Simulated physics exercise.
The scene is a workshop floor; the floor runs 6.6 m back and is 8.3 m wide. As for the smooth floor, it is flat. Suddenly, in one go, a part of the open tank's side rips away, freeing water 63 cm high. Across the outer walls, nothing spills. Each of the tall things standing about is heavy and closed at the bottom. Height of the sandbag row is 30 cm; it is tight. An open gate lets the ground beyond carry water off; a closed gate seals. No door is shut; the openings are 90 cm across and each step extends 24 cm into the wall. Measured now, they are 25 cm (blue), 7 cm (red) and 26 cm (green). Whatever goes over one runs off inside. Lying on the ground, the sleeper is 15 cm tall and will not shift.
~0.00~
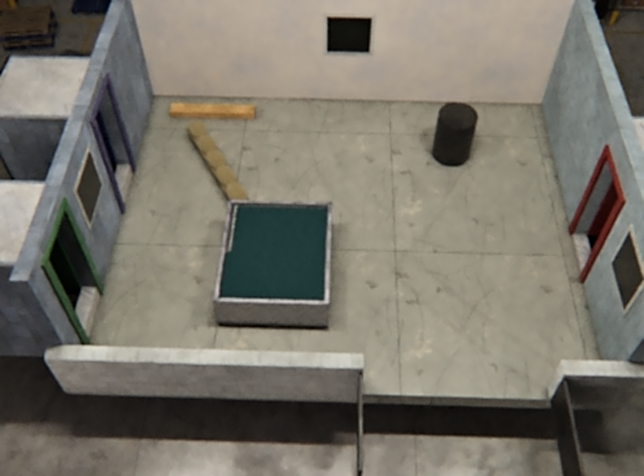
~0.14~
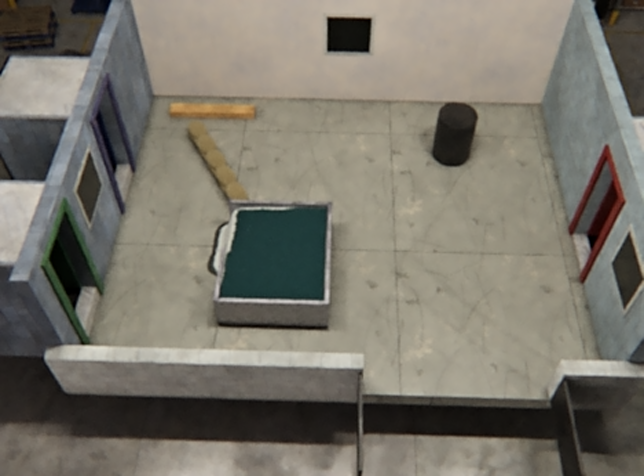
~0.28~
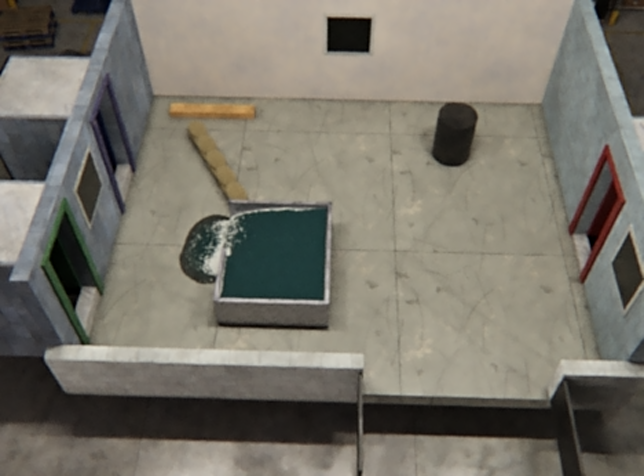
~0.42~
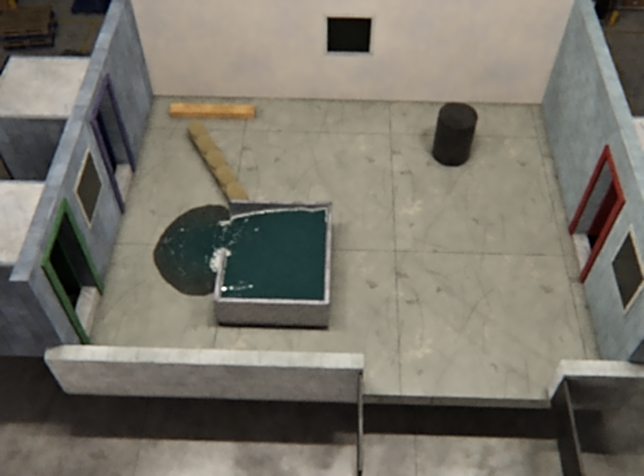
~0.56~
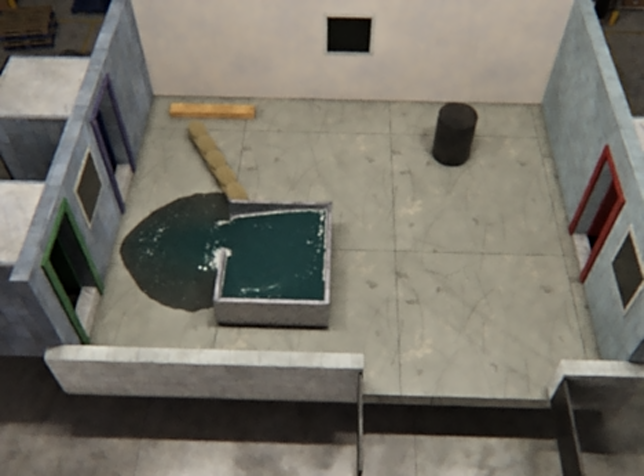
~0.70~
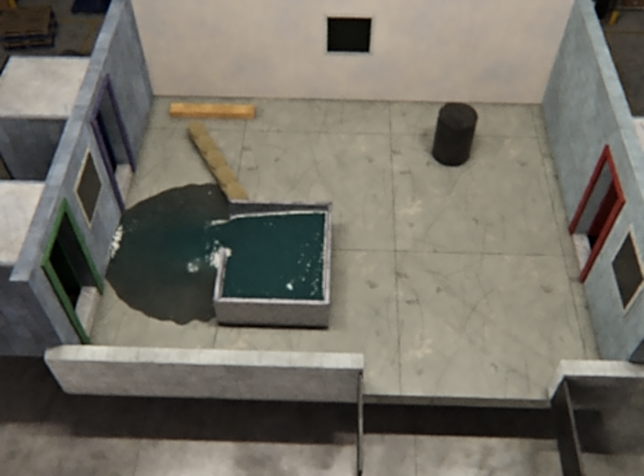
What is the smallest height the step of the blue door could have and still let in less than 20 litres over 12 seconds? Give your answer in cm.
About 18 cm.
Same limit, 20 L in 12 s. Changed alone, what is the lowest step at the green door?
The green door needs around 10.0 cm.
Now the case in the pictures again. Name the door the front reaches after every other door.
That's the red one, it comes last.
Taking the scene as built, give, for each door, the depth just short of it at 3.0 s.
Blue 17, red 0, green 12 cm.
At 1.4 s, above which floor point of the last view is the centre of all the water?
Look at about (235, 261) in the last view.
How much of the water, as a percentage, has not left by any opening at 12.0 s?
Something near 94 out of a hundred parts.
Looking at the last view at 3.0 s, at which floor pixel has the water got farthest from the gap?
The farthest wet point sits near (153, 98).
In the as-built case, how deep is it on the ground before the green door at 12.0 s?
Lab note: Depth approx. 7.5 cm.
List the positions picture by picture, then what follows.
The first picture shows the open tank at (276, 252) is whole and still, 63 cm deep; the blue door at (116, 153) is dry.
In the second picture, water pours out at (231, 241) and has run 0.3 m, to (214, 269); about 9 cm deep outside, 63 cm at the back.
In the third picture, the front is at (185, 260), 0.8 m from the gap at (231, 243); 0.9 m2 of floor is wet, 63 cm left at the back.
In the fourth picture, the gap is at (231, 243), the front 1.3 m out at (159, 257); the back of the open tank holds 63 cm.
In the fifth picture, water pours out at (231, 243) and has run 1.9 m, to (126, 253); about 5 cm deep outside, 58 cm at the back.
In the sixth picture, the front is at (121, 219), 2.1 m from the gap at (231, 243); 4.5 m2 of floor is wet, 53 cm left at the back; 0.5 m in a straight line remain to the blue door at (116, 153).
After 1.4 s water covers 15 % of the floor, deepest (34 cm) near (114, 245); 24 cm at the blue door, 0 litres in over its 25 cm step.
After 3.0 s water covers 25 % of the floor, deepest (28 cm) near (152, 104); 17 cm at the blue door, 1 litre in over its 25 cm step.
After 12.0 s water covers 90 % of the floor, deepest (10 cm) near (81, 371); 5 cm at the blue door, 2 litres in over its 25 cm step.
At the blue door as built, the water arrived by 1.0 s and peaked near 26 cm at 1.6 s.
With a step of 14.5 cm, 44 litres would have come in within the 12 s; with 20 cm, 12 litres. So under 20 litres takes about 18 cm.
